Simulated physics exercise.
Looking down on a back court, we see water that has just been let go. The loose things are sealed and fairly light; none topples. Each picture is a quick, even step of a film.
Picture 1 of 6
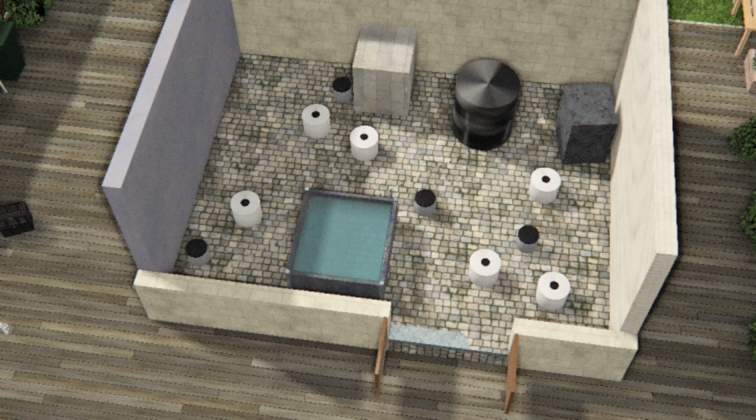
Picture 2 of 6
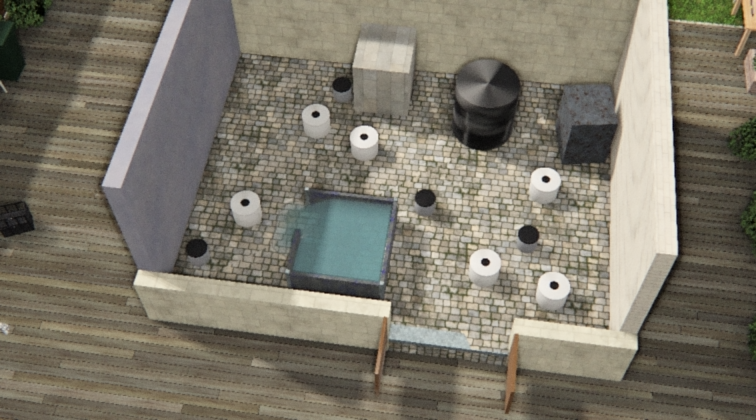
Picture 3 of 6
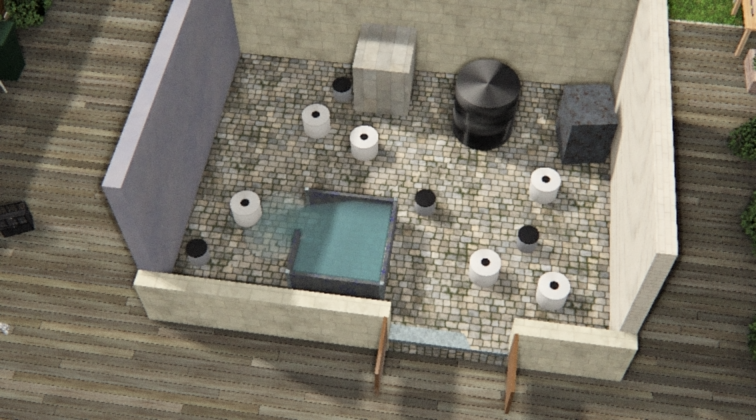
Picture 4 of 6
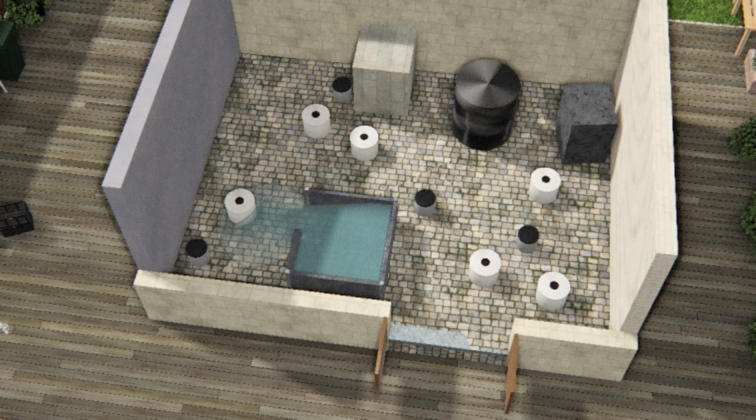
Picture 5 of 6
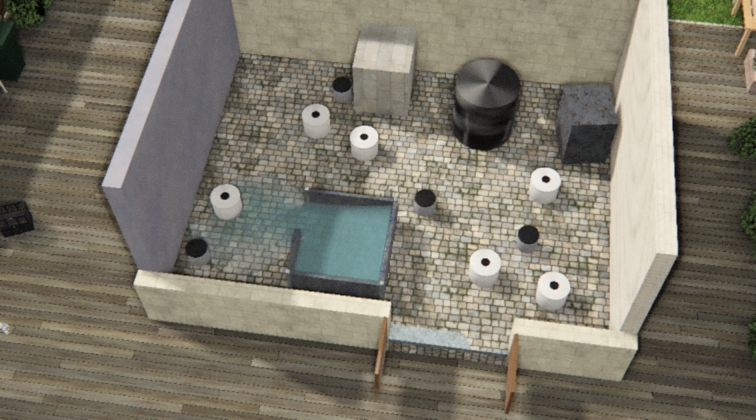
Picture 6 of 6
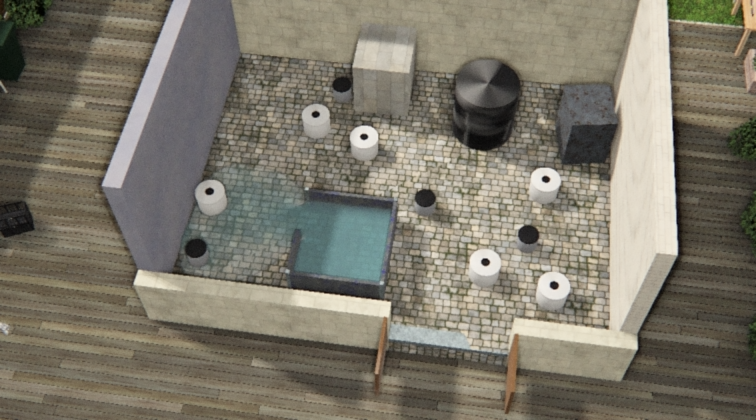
Water spreads leftward from an opening in the square pool and pushes one white tub left.
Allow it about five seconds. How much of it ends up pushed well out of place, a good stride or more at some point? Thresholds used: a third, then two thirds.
Below a third.
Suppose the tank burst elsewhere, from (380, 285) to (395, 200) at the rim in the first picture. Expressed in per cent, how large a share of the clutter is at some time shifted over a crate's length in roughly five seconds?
Estimate: Some 50 per cent.
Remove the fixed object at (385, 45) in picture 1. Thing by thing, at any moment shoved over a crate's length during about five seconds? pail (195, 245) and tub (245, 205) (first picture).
Got that far, got that far.
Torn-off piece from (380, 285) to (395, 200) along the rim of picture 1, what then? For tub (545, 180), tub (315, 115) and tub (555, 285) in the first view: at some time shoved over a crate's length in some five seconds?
The first: Got that far; the second: Never got that far; the third: Got that far.
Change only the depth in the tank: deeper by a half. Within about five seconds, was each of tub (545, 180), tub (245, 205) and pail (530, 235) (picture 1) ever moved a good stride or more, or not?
Respectively, never gets that far, gets that far, never gets that far.
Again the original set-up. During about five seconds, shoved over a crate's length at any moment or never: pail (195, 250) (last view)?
Note - displacement: Displaced that much.
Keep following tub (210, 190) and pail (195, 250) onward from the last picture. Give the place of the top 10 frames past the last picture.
(228, 157) and (258, 273), about.
A moment on, 1 of 10 are well off their spots; 1 afloat.
Next, 2 of 10 are well off their spots; 1 afloat.
Later, 2 of 10 are well off their spots; 0 afloat.
In the end, 2 of 10 are well off their spots, and 3 have been at some point; 2 afloat.
